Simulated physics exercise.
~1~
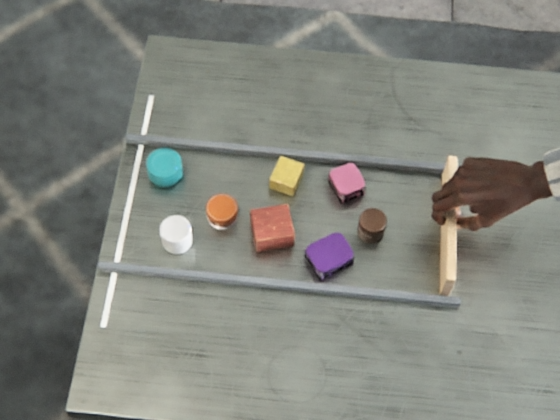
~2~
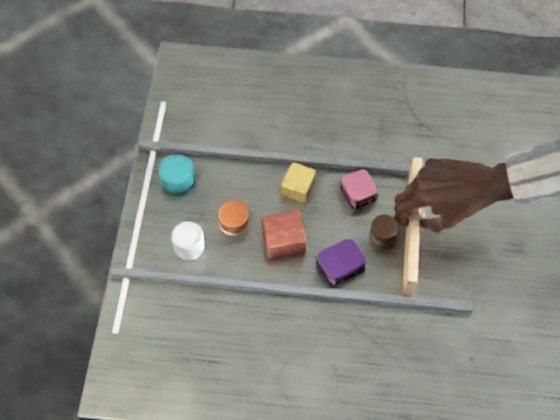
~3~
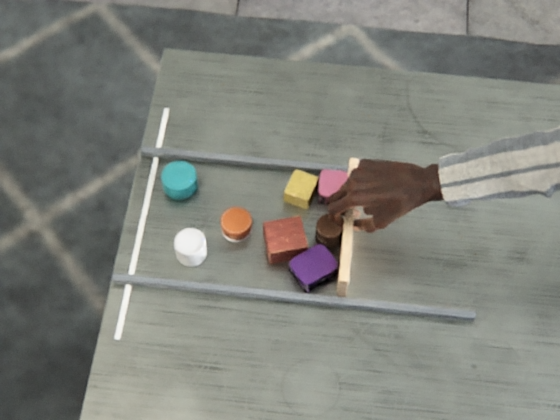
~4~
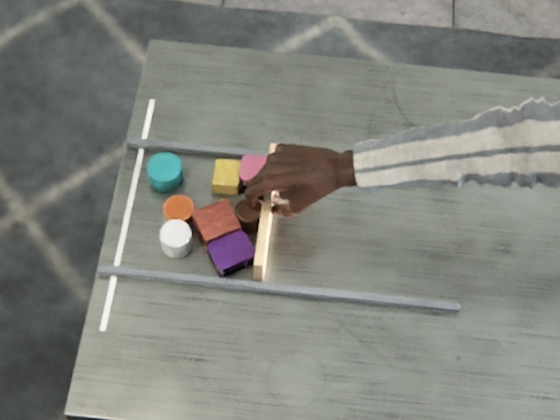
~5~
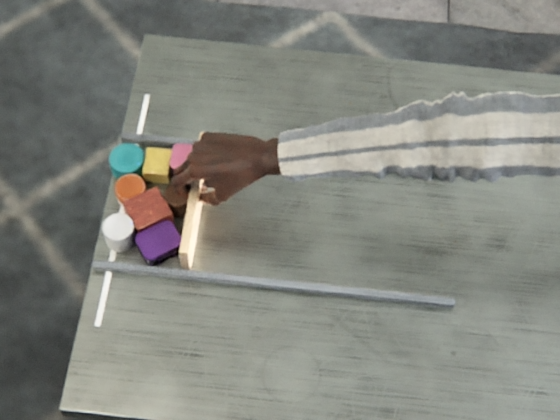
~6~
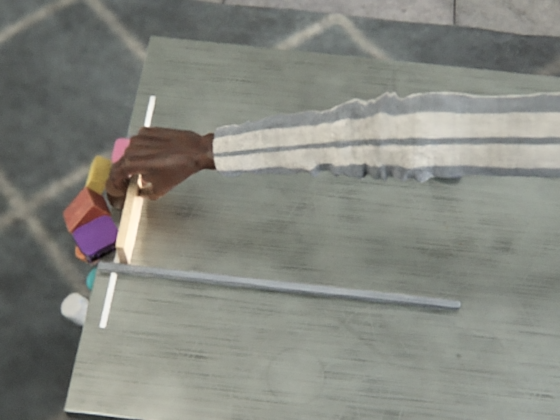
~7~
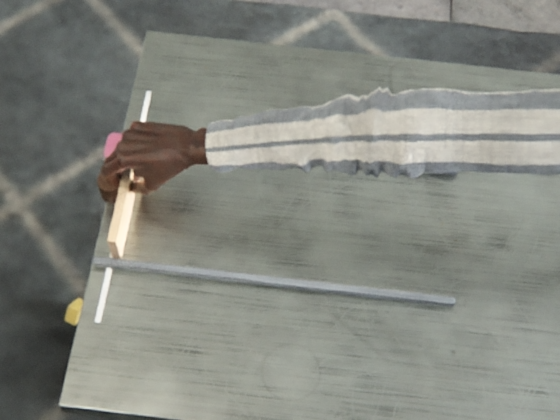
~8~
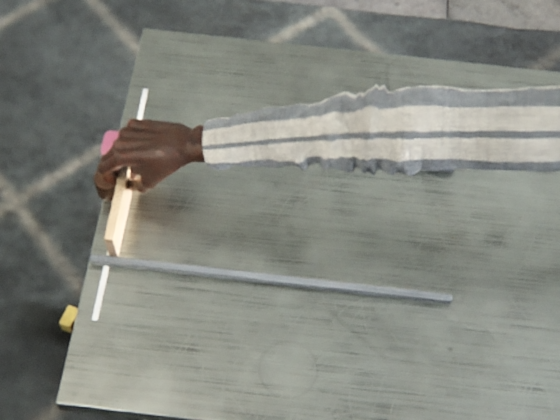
On a grey tabletop above a dark tiled floor, eight small objects lie scattered between two rails, with a white strip of tape near the left edge. A hand in a striped sleeve holds an upright wooden board behind them and slides it left. The board gathers the brown tub, purple case and pink case, then the yellow and red blocks, and finally the orange pot and both lids. The crowded group is pushed across the tape and spills over the edge. The board stops around the tape, with six objects fallen and the pink case and brown tub still beside the hand.
